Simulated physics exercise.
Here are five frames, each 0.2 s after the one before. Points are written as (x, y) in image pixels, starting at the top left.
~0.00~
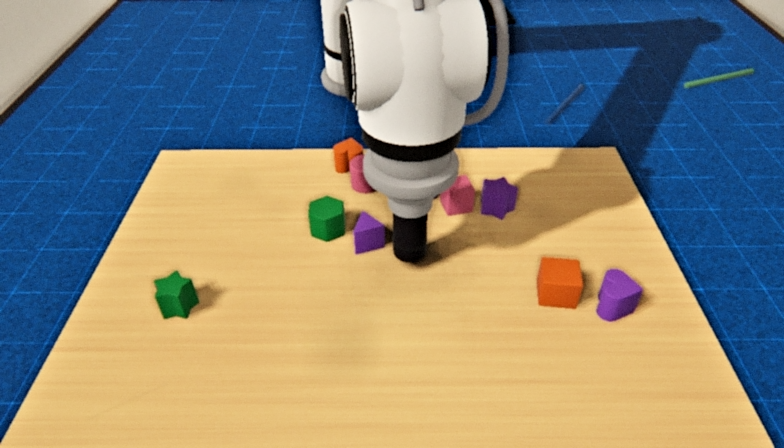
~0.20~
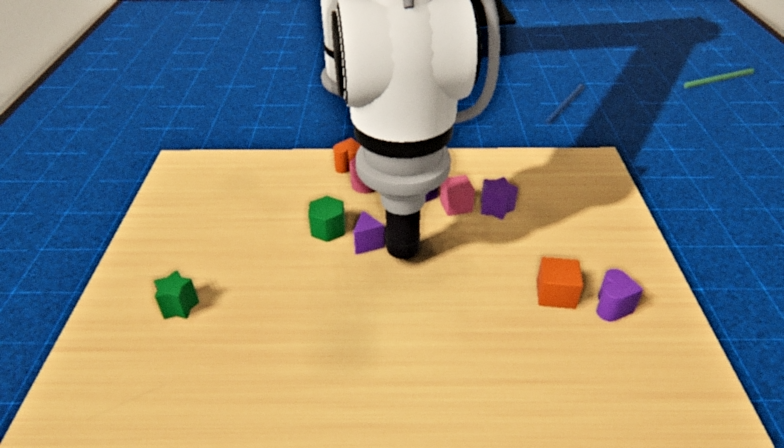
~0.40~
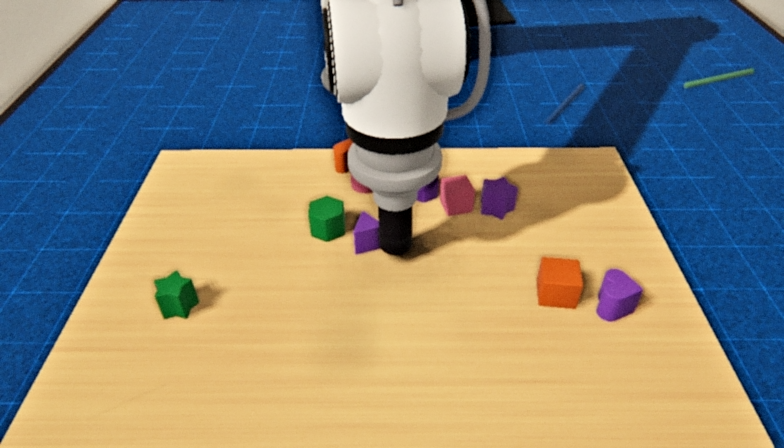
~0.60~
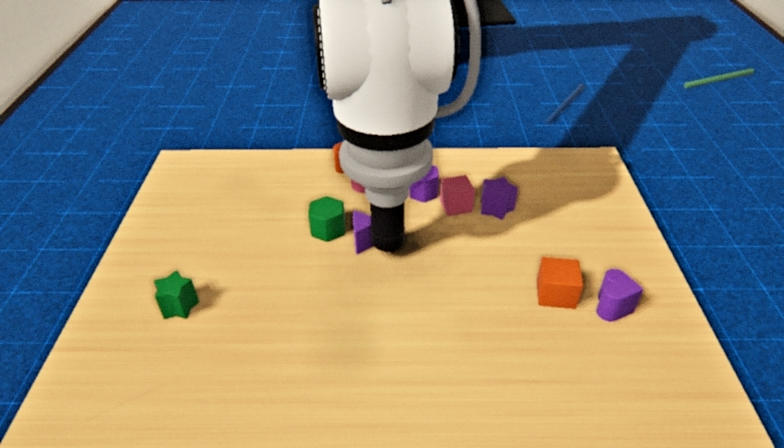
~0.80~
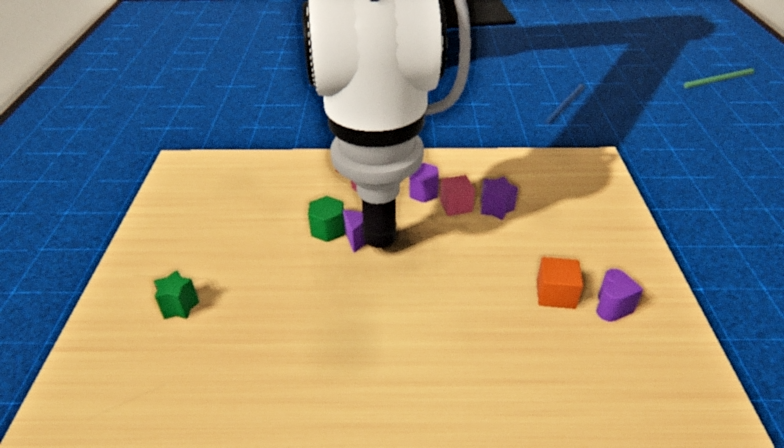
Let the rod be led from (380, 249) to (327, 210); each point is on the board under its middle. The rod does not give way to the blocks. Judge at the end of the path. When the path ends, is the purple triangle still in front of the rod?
Yes, that is what happens.
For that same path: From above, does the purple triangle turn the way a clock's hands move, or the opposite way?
Bird's-eye view: Counterclockwise.
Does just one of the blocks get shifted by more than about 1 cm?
No, I don't think so.
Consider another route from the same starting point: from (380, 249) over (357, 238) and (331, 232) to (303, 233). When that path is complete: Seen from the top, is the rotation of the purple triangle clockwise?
Yes, I think so.
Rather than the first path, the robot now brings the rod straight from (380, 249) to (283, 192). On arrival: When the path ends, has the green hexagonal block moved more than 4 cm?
Yes
What follows on the original path. Halfway along, rod (351, 218); green hexagonal block (307, 197), turned 70° anticlockwise; purple triangle (334, 194).
At the end, rod (326, 199); green hexagonal block (290, 195), turned 100° anticlockwise; purple triangle (304, 179), turned 25° anticlockwise; pink circular block unmoved.
